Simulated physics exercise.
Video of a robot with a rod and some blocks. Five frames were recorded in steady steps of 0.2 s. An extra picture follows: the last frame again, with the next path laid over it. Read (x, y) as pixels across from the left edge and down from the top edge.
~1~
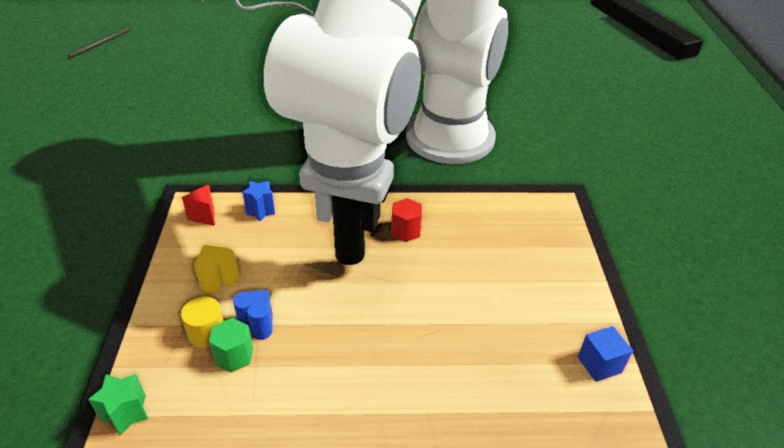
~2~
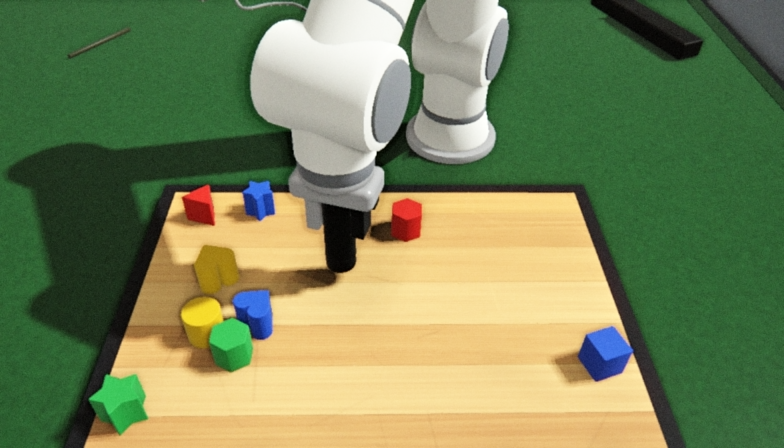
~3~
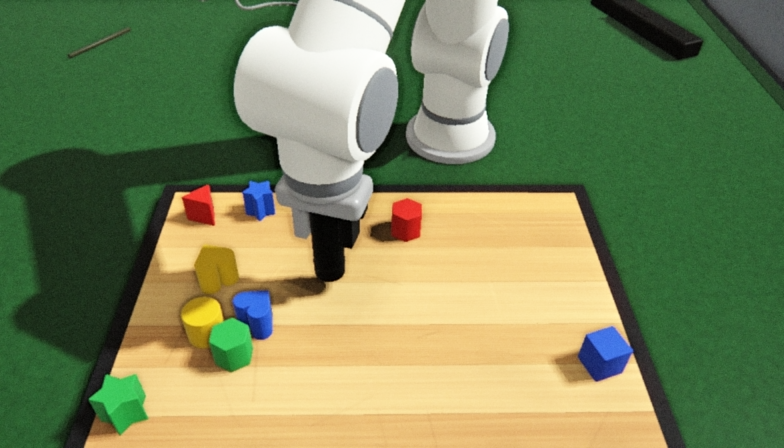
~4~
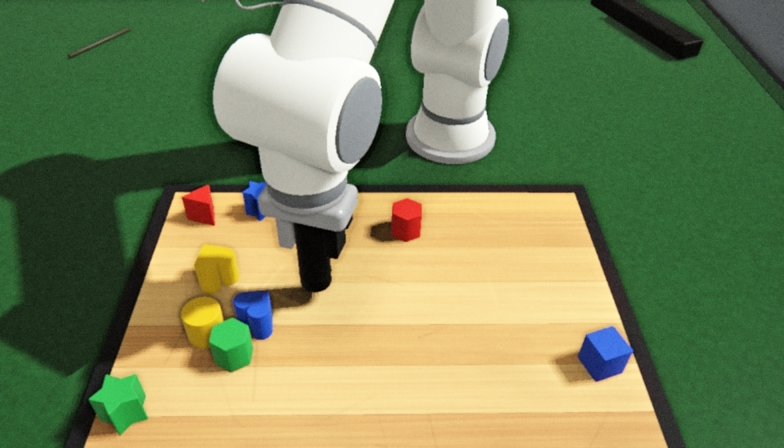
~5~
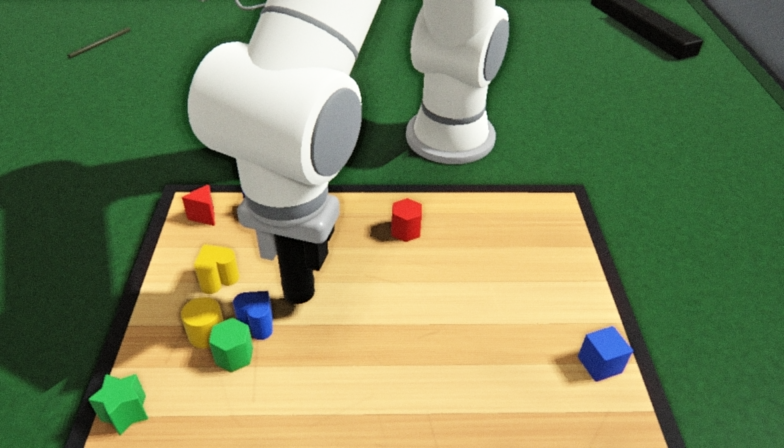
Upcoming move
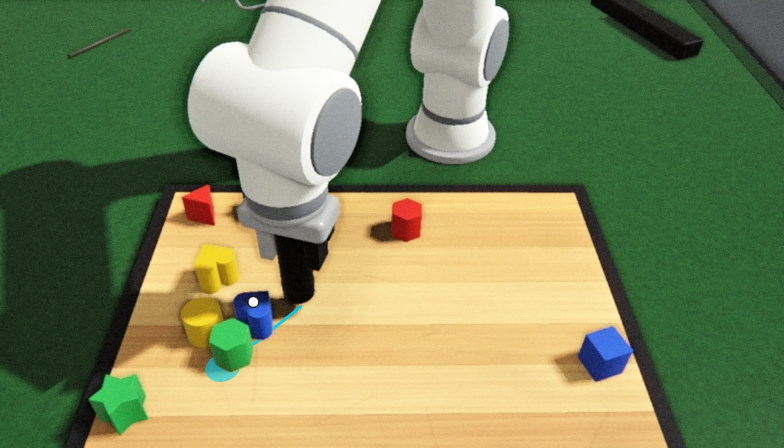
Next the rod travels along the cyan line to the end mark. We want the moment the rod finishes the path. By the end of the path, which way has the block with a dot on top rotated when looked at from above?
From above, the block with a dot on top will be seen to turn clockwise.
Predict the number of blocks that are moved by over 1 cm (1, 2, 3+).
That makes 3 blocks or more.
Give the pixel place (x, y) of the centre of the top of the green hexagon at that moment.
Most likely (184, 365).
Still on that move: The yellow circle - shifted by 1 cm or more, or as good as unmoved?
Once the path ends, it is somewhere new.
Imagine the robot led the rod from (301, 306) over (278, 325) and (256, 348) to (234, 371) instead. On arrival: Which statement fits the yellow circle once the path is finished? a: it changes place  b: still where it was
Choice a: It changes place.
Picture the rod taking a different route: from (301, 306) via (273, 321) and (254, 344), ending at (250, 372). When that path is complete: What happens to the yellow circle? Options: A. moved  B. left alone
That would be A.
The line goes from (301, 306) directly to (223, 367); the dot is on the blue heart.
What follows on the original path. One third of the way, rod (274, 313); blue heart (240, 307).
Two thirds of the way, rod (248, 333); yellow circle (187, 310); green hexagon (214, 343), turned 30° anticlockwise; blue heart (220, 310), turned 45° clockwise.
At the end, rod (220, 354); yellow circle (186, 310); green hexagon (184, 365), turned 35° anticlockwise; blue heart (219, 310), turned 50° clockwise.
